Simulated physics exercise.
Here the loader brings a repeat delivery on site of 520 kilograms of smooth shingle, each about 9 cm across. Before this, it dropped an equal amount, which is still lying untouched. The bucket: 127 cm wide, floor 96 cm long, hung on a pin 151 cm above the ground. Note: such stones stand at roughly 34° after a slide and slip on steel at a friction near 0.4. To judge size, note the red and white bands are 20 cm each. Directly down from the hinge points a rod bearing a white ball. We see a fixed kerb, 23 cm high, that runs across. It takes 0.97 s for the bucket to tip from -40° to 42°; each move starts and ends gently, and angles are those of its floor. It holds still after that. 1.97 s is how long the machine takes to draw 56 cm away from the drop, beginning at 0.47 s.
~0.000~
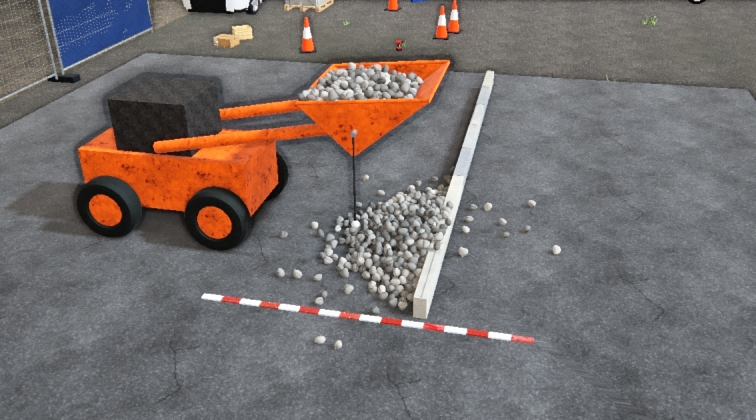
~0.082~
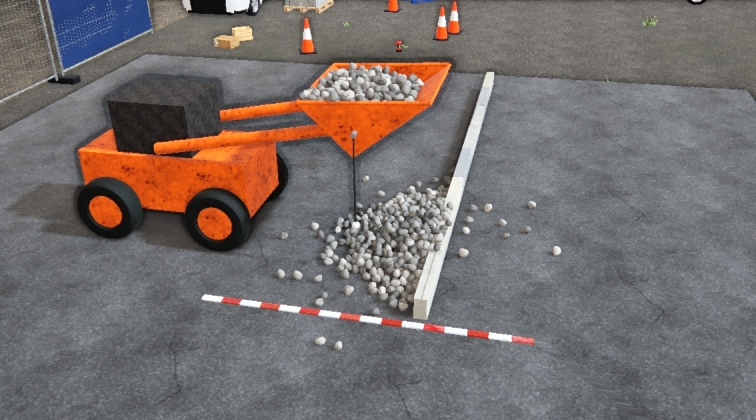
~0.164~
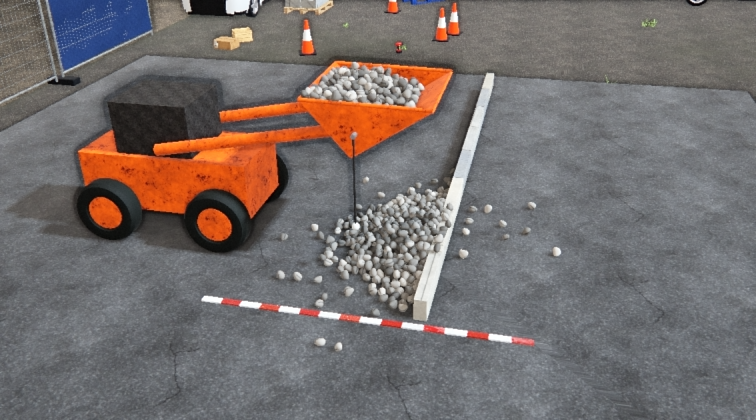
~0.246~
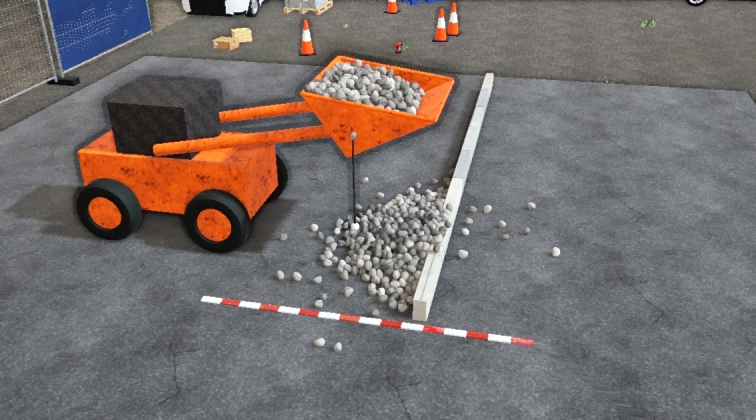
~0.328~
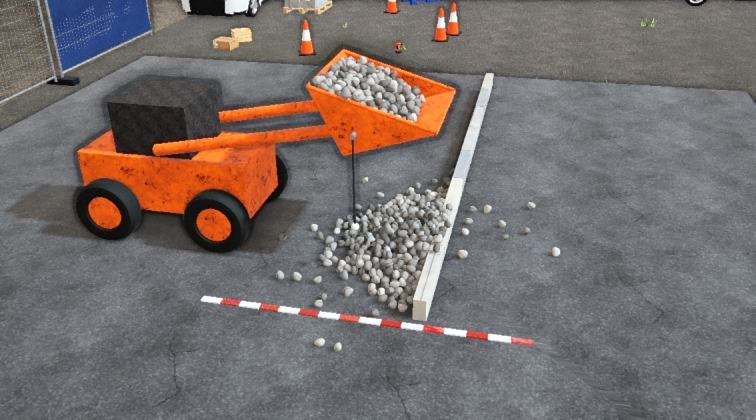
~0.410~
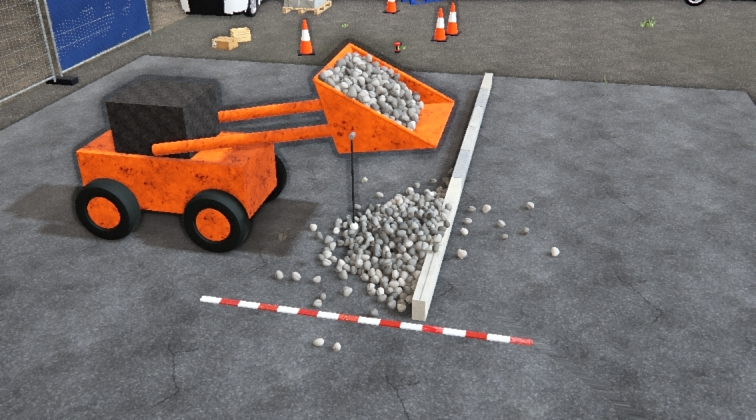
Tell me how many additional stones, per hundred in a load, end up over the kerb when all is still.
Some 54 in every hundred.
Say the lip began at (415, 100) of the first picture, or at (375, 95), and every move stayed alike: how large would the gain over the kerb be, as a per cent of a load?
First place about 35 %, second about 5 %.
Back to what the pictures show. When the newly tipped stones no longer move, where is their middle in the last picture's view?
(451, 239).
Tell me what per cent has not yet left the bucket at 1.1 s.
Roughly 50 per cent remains inside.
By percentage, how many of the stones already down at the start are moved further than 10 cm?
Around 15 in a hundred.
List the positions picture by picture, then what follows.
In the first frame, lip at (430, 100), floor tilted -40°, highest stones at (364, 75). The earlier load is highest near (427, 222), 31 cm above ground level, 98 % on this side of the kerb, 2 % over the kerb.
In the second frame, lip at (431, 104), floor tilted -38°, highest stones at (357, 74); the stones move at 0.2 m/s on average.
In the third frame, lip at (433, 111), floor tilted -34°, highest stones at (347, 75); the stones move at 0.3 m/s on average.
In the fourth frame, the bucket is at -27°, its lip at (436, 121); the top of the load is at (343, 70); the stones move at 0.4 m/s on average.
In the fifth frame, lip at (437, 133), floor tilted -18°, highest stones at (346, 66); the stones move at 0.5 m/s on average.
In the sixth frame, lip at (436, 147), floor tilted -8°, highest stones at (351, 60); the stones move at 0.6 m/s on average.
After 0.7 s the floor is at 29°; in per cent of one load, 100 in the bucket, 98 on this side of the kerb, 2 over the kerb; the foremost stones are at (504, 227).
After 1.1 s the floor is at 42°; in per cent of one load, 49 in the bucket, 146 on this side of the kerb, 5 over the kerb; the foremost stones are at (504, 227).
After 2.9 s the floor is at 42°; in per cent of one load, 0 in the bucket, 144 on this side of the kerb, 56 over the kerb; the foremost stones are at (694, 293).
After 5.7 s the floor is at 42°; in per cent of one load, 0 in the bucket, 144 on this side of the kerb, 56 over the kerb; the foremost stones are at (695, 293). Net gain over the kerb, 54.
